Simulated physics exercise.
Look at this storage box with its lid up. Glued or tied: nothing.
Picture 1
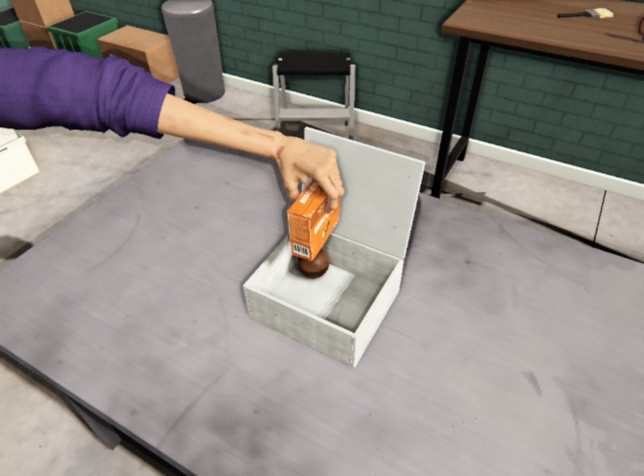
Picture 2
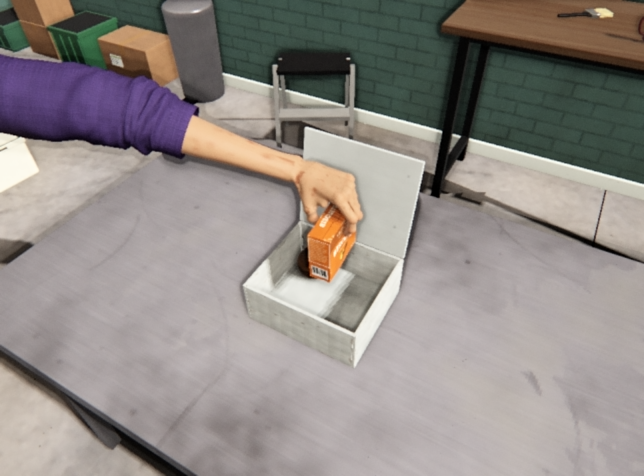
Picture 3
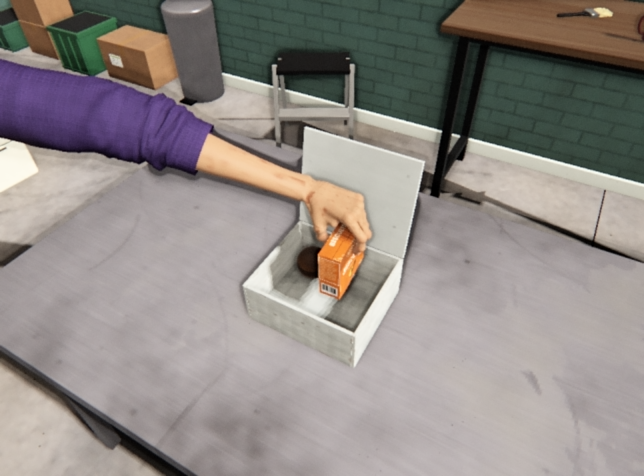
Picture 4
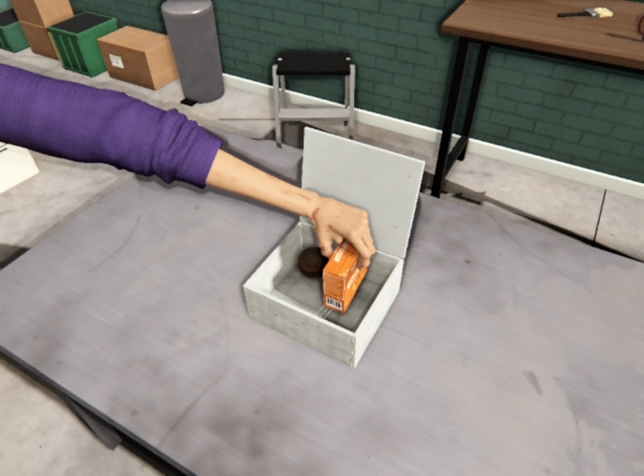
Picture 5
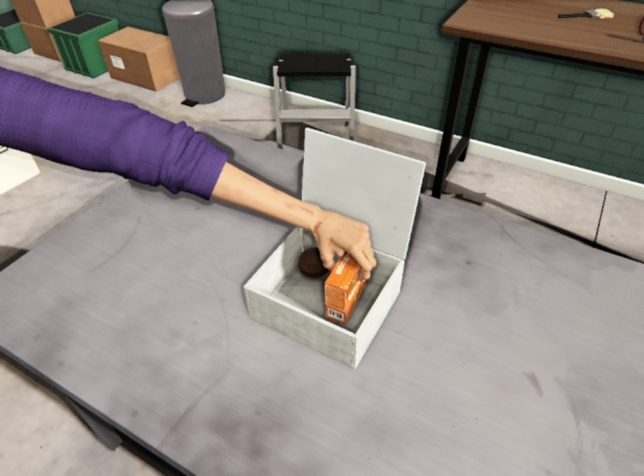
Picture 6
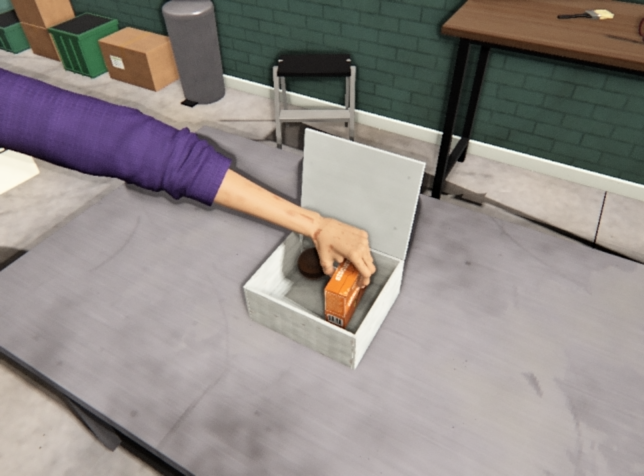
Orange packet being lowered by a purple-sleeved arm into an open pale storage box, beside a brown ball on a grey table.
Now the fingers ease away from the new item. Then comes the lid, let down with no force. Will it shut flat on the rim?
Looks to me like the lid is kept from shutting.
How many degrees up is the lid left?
Measured angle - around 30°.
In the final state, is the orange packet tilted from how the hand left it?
After all that, it keeps its set angle.
Then, 1.10 s past the last view, lid starting down.
Then, 1.60 s past the last view, lid 59° above the rim.
Then, 1.90 s past the last view, lid 36° above the rim.
Finally, lid 29° above the rim; both still in place. Final places as the last picture's camera would see them, orange packet near (347, 288).
